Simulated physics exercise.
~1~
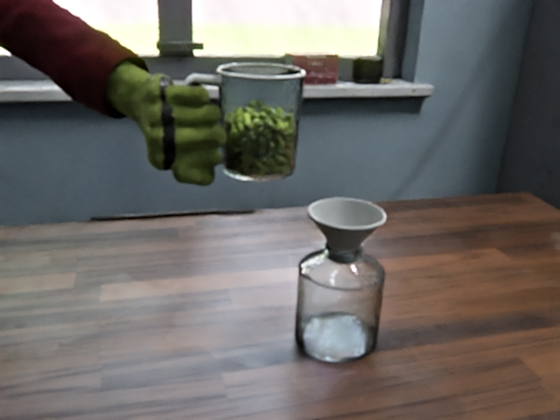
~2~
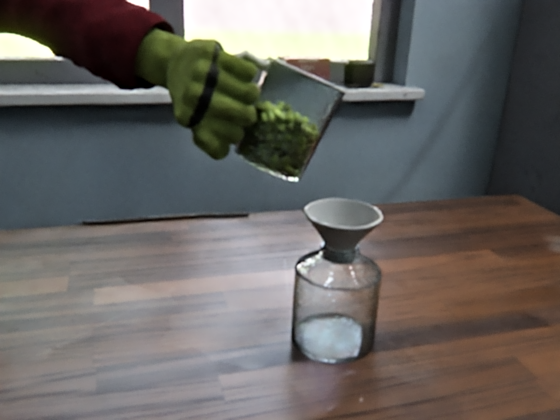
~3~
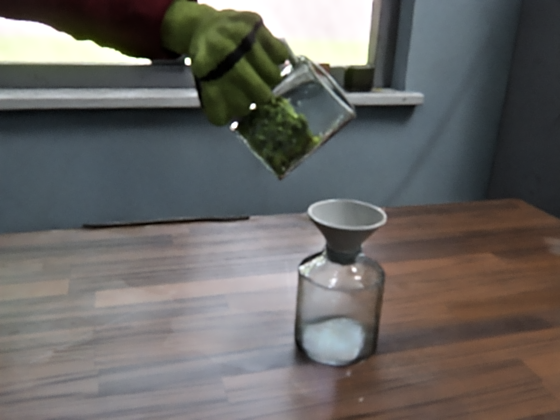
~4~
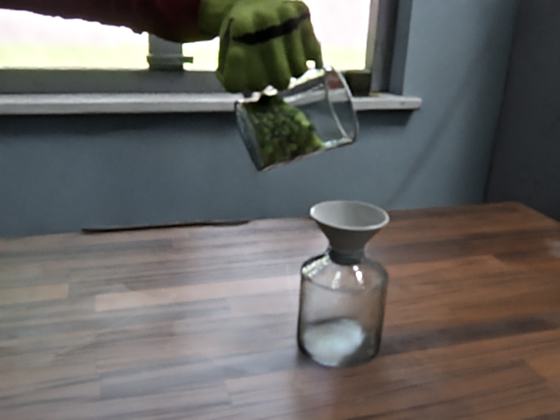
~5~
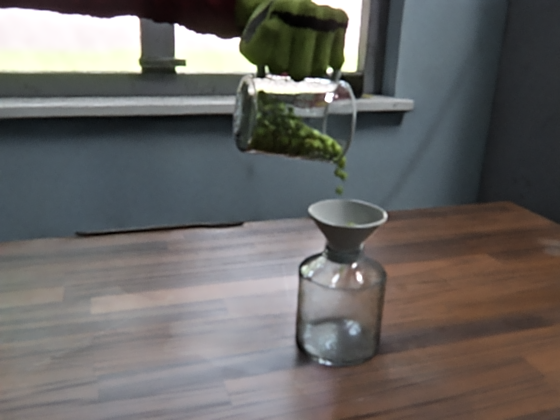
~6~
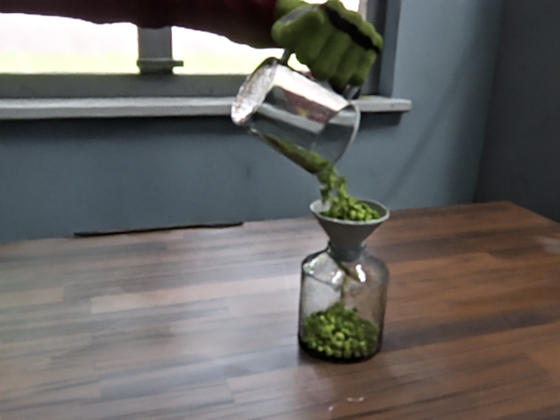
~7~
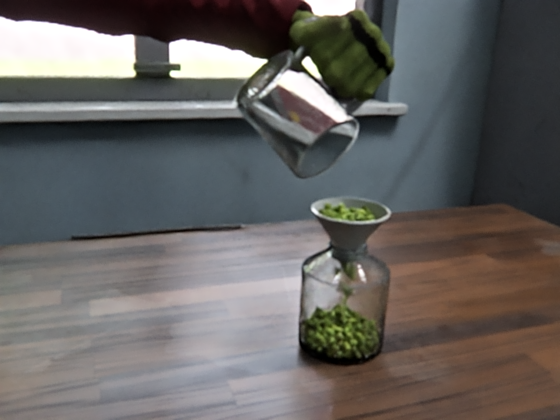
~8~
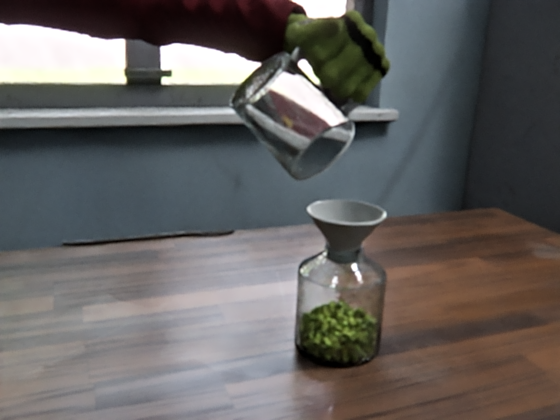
In the video, a green-gloved hand moves a clear cup of green dried peas rightward above a funnel set in a glass jar, tilts it steadily, and pours the peas until the cup is empty and all of them have drained into the jar.
